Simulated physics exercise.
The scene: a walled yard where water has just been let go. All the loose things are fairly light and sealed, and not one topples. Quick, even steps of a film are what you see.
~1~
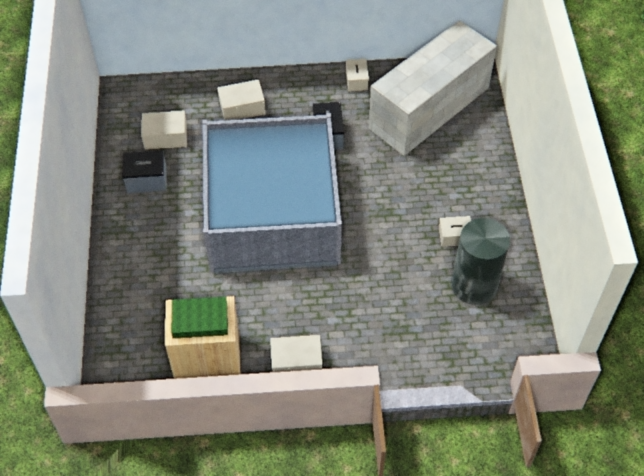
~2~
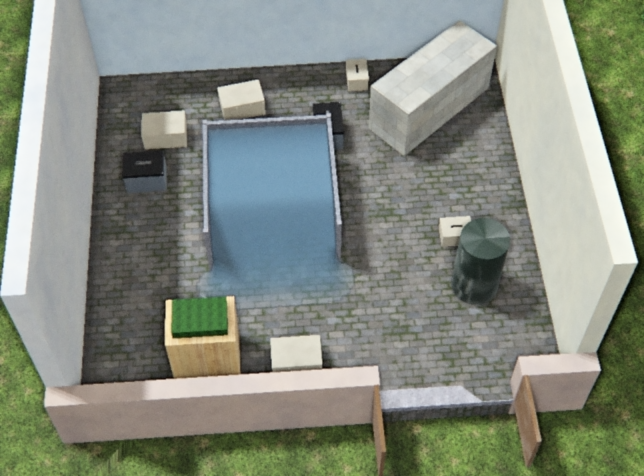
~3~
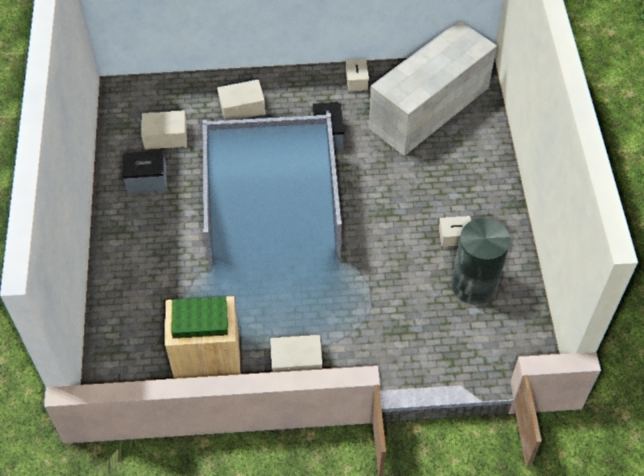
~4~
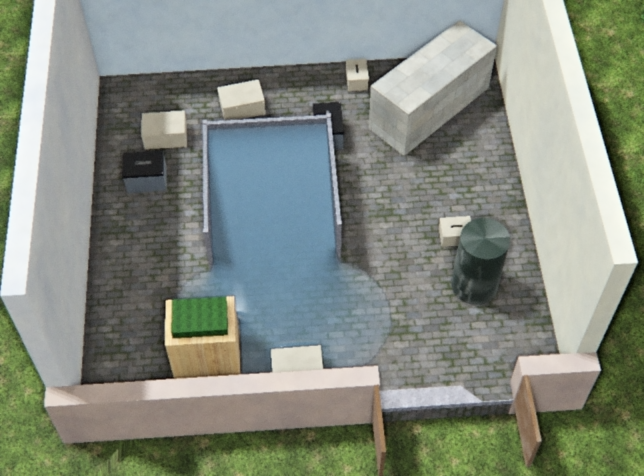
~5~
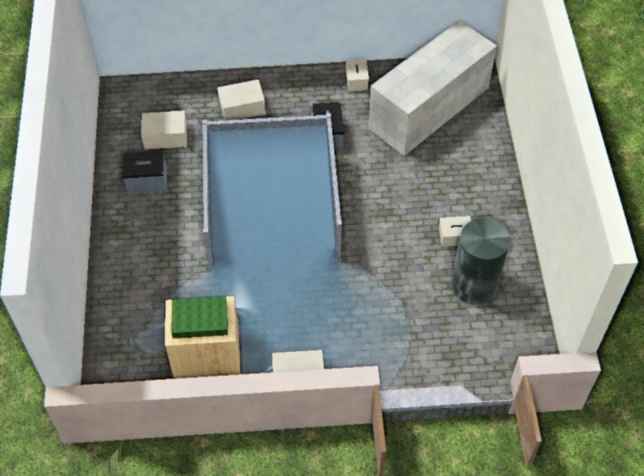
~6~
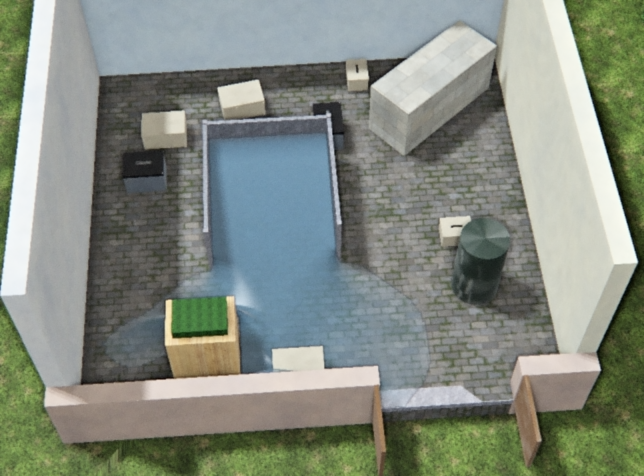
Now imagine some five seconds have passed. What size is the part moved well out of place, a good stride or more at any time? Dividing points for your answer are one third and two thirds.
Answer: A share between one and two thirds.
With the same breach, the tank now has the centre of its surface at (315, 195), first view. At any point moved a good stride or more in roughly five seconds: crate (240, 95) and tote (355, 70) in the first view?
One after the other: Under that, not that far.
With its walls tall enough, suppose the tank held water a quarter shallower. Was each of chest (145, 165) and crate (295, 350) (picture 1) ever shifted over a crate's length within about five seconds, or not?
Over that mark, over that mark.
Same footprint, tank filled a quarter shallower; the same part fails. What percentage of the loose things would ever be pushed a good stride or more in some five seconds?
Roughly 60 %.
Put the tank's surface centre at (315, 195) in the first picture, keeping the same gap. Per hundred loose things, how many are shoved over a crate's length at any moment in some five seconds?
Roughly 40 per cent.
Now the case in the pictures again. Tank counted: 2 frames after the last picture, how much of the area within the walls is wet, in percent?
About 30 in a hundred.
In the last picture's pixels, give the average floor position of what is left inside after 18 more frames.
The average sits close to (285, 136).
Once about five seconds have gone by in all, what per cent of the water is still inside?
Roughly 84 in a hundred.
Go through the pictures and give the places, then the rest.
In the first frame, a crate at (296, 351) rests on the ground; a crate at (163, 123), on the bottom; 0 of 7 have shifted.
In the second frame, a crate at (296, 351), on the bottom; a crate at (163, 123) rests on the ground; 0 of 7 have shifted.
In the third frame, a crate at (296, 351) rests on the ground; a crate at (163, 123), on the bottom; 0 of 7 have shifted.
In the fourth frame, a crate at (297, 362) rests on the ground, close to its start; a crate at (163, 123) rests on the ground; 1 of 7 have shifted.
In the fifth frame, a crate at (298, 367) floats, close to its start; a crate at (163, 123) rests on the ground; 1 of 7 have shifted.
In the sixth frame, a crate at (298, 363), afloat, close to its start; a crate at (163, 123) rests on the ground; 1 of 7 have shifted.
A moment on, 0 of 7 are well off their spots; 1 afloat.
Next, 1 of 7 are well off their spots; 1 afloat.
Later, 2 of 7 are well off their spots; 1 afloat.
In the end, 4 of 7 are well off their spots, and 4 have been at some point; 3 afloat.
